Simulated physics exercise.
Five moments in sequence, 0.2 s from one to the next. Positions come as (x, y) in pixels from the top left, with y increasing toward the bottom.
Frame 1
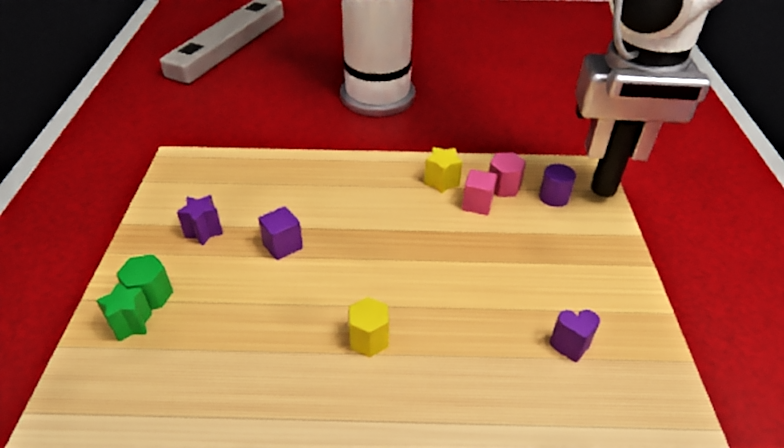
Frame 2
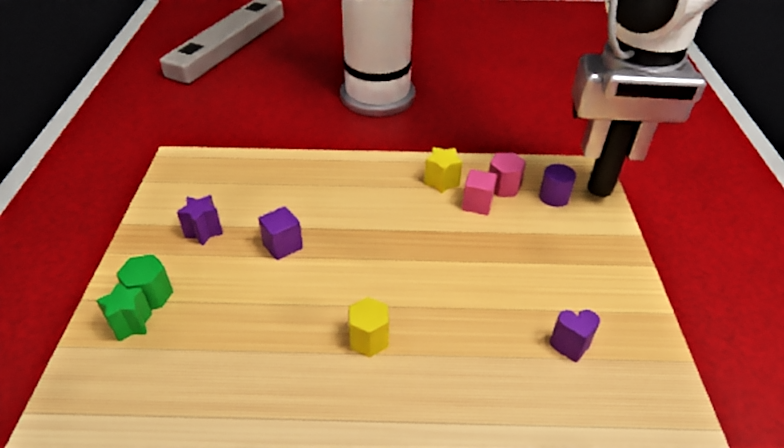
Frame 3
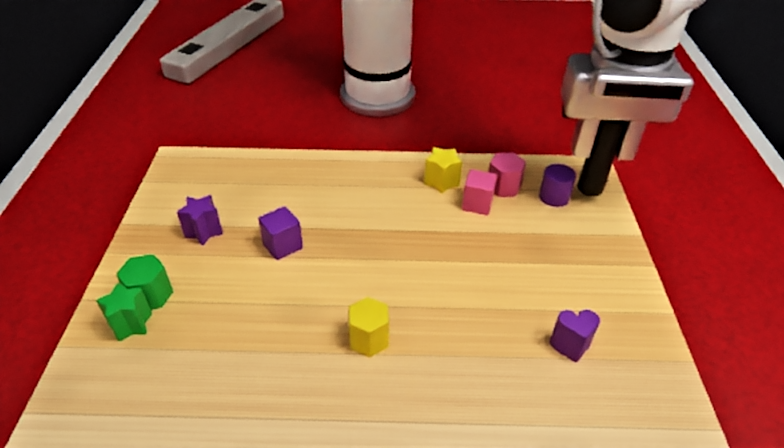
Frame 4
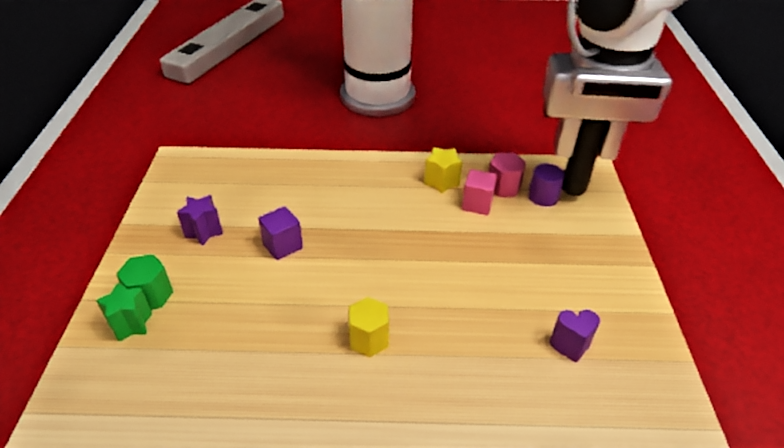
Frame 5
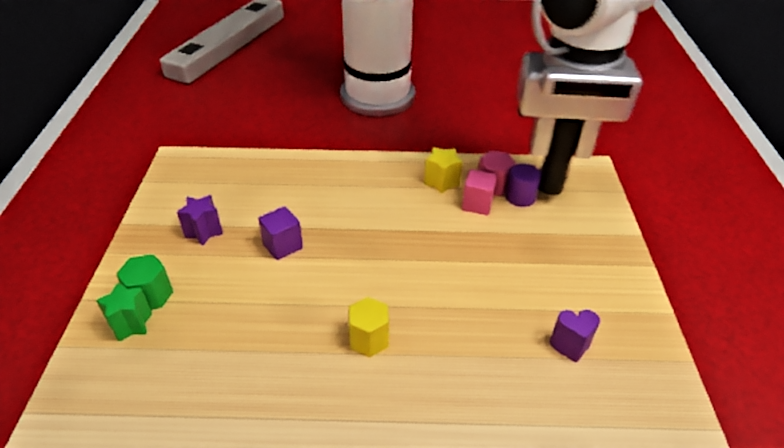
A robot arm moves left, pushing the purple disc against the pink hexagon, which shifts slightly.
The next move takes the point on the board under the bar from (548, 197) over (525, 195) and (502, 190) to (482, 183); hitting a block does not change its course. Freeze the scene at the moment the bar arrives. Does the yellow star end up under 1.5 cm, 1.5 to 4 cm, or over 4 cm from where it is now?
It ends within 1.5 cm of its spot.
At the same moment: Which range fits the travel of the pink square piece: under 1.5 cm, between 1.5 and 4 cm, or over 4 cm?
Net shift: 1.5 to 4 cm.
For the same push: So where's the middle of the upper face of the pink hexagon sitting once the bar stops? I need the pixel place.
The middle of the upper face of the pink hexagon will lie at about (461, 147) in the picture.
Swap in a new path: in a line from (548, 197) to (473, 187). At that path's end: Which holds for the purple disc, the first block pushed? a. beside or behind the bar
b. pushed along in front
b.
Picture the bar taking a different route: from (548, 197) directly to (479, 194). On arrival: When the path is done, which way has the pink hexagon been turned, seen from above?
Clockwise rotation.
The first path, step by step. Halfway along, bar at (515, 184); yellow star at (441, 156); pink square piece at (466, 182), turned 30° anticlockwise; pink hexagon at (471, 152), turned 45° clockwise; purple disc at (490, 170).
At the end, bar at (483, 174); yellow star at (436, 156); pink square piece at (454, 185), turned 70° anticlockwise; pink hexagon at (461, 147), turned 60° clockwise; purple disc at (465, 168).
